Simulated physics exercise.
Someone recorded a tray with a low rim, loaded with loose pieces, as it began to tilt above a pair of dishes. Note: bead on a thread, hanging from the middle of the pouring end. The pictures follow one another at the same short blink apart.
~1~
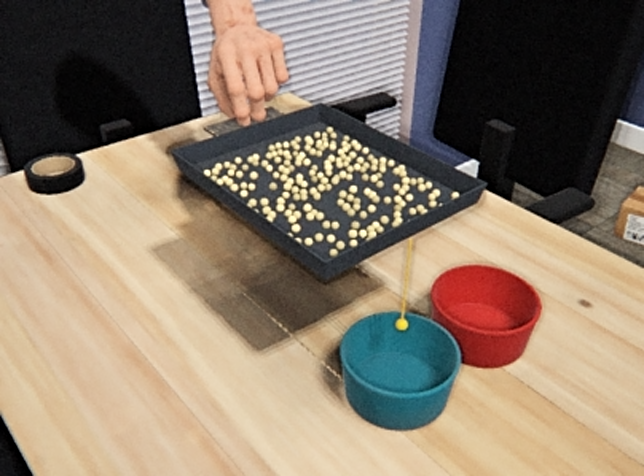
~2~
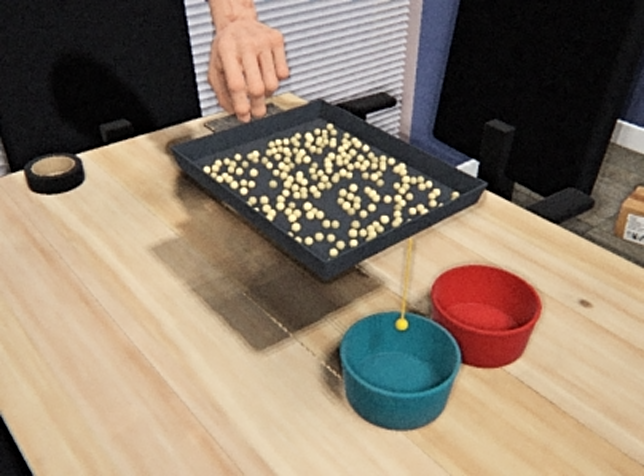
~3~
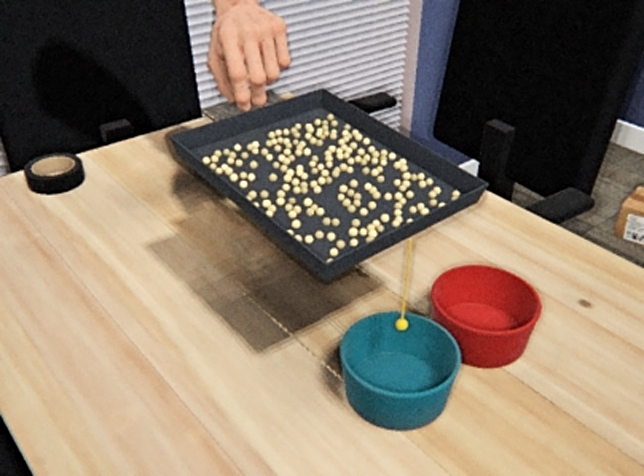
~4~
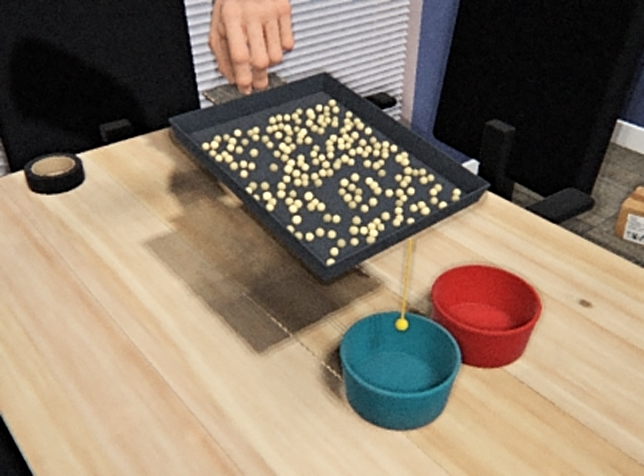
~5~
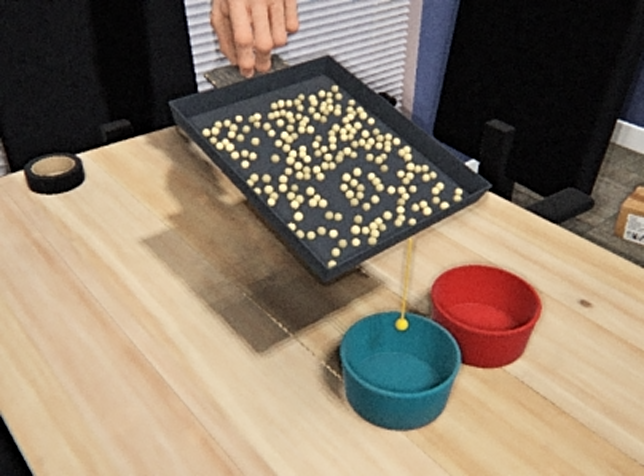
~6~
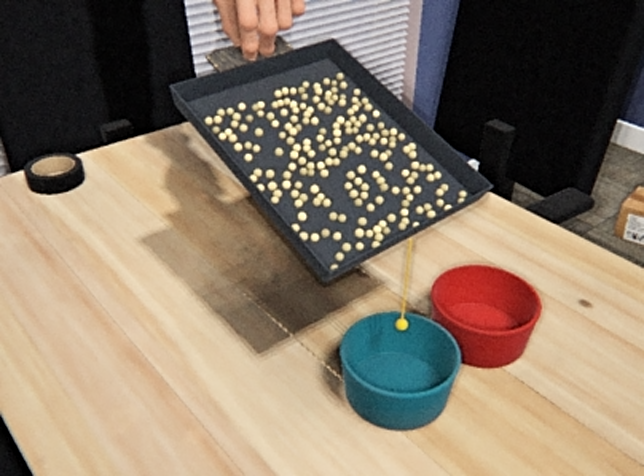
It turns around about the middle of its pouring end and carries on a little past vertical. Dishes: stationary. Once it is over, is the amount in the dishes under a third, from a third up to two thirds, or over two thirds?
The amount is from a third up to two thirds.
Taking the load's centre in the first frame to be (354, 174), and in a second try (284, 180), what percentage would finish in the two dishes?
About 40 and 40 per cent.
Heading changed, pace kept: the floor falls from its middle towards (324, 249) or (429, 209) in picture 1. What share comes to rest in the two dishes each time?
10 per cent, then 90 per cent.
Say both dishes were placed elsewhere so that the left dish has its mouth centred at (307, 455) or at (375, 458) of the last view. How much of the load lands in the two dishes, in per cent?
Roughly 70 per cent, then roughly 50 per cent.
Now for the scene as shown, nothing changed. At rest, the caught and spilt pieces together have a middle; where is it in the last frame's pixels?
Roughly at (412, 415).
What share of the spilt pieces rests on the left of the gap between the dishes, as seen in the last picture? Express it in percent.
That's roughly 50 per cent of the pieces.
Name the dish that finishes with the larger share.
Recorded: The left-side one.
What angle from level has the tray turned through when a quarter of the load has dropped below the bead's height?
It's turned some 110 degrees by then.
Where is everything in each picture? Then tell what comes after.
In the first frame, corners of the pouring end at (326, 257) and (480, 183), level; middle of the load at (324, 181), soya beans; left dish at (441, 401); right dish at (525, 340); bead on its thread at (402, 325).
In the second frame, corners of the pouring end at (326, 257) and (480, 183), level; middle of the load at (324, 179).
In the third frame, corners of the pouring end at (327, 259) and (481, 183), tipped barely, level across its low end; middle of the load at (325, 173).
In the fourth frame, corners of the pouring end at (328, 261) and (483, 183), tipped a little, level across its low end; middle of the load at (326, 165).
In the fifth frame, corners of the pouring end at (330, 263) and (485, 184), tipped a little, level across its low end; middle of the load at (328, 157).
In the sixth frame, corners of the pouring end at (331, 266) and (486, 185), tipped clearly, level across its low end; middle of the load at (332, 152), about a third on the move; left dish at (441, 401); right dish at (525, 340).
Soon, tray tipped steeply; nearly all on the tray; a small part in the air.
A while on, tray tipped past a quarter turn; most on the tray; a small part in the left dish; a small part outside both; about a quarter in the air.
Towards the end, tray tipped past a quarter turn; about half in the left dish; a stray few in the right dish; about half outside both.
Finally, tray tipped past a quarter turn; about half in the left dish; a stray few in the right dish; about half outside both.
